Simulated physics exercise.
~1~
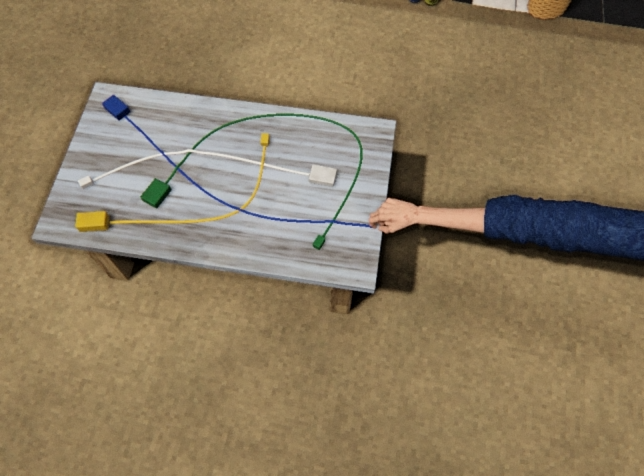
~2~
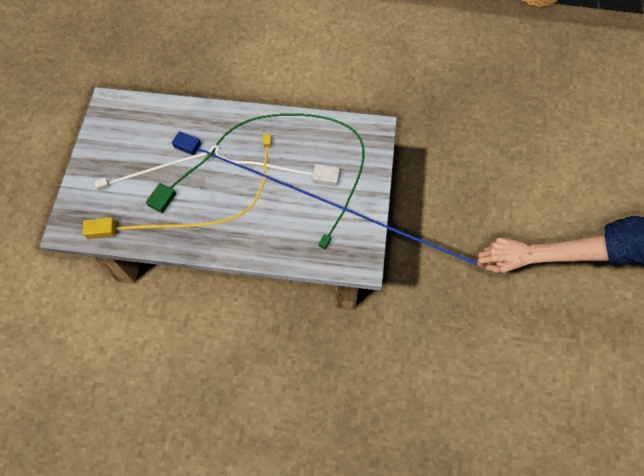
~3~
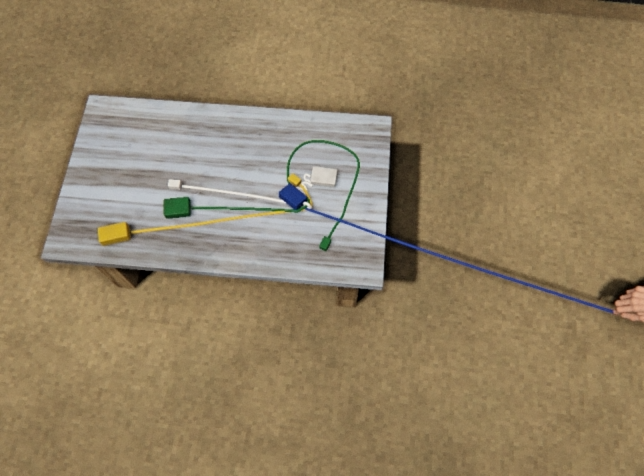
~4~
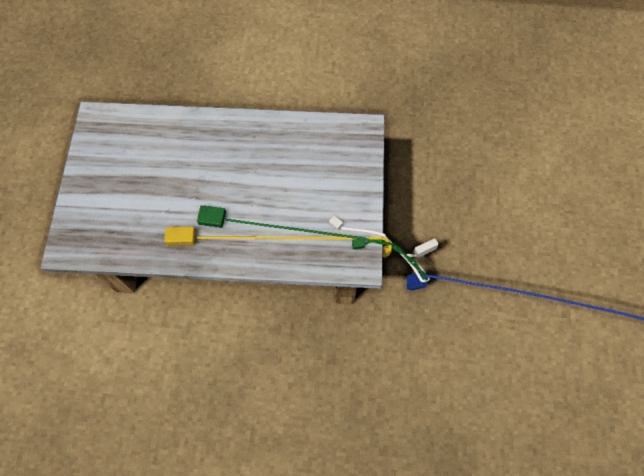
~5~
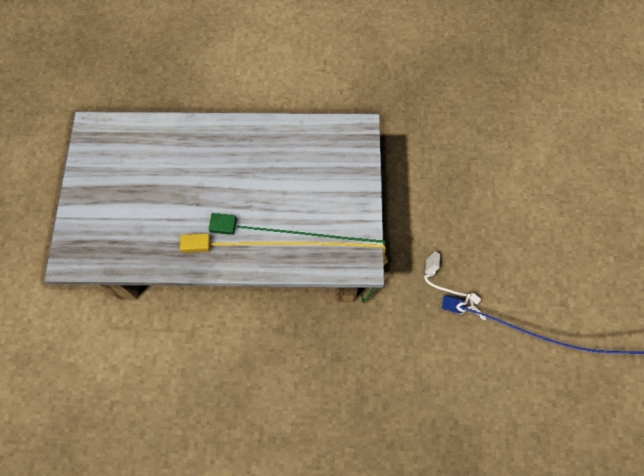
On a wooden table, a hand pulled the blue lead off the right edge, dragging the tangled white, green and yellow leads along; the blue and white chargers ended up on the ground, while the green and yellow blocks slid right but stayed on top.
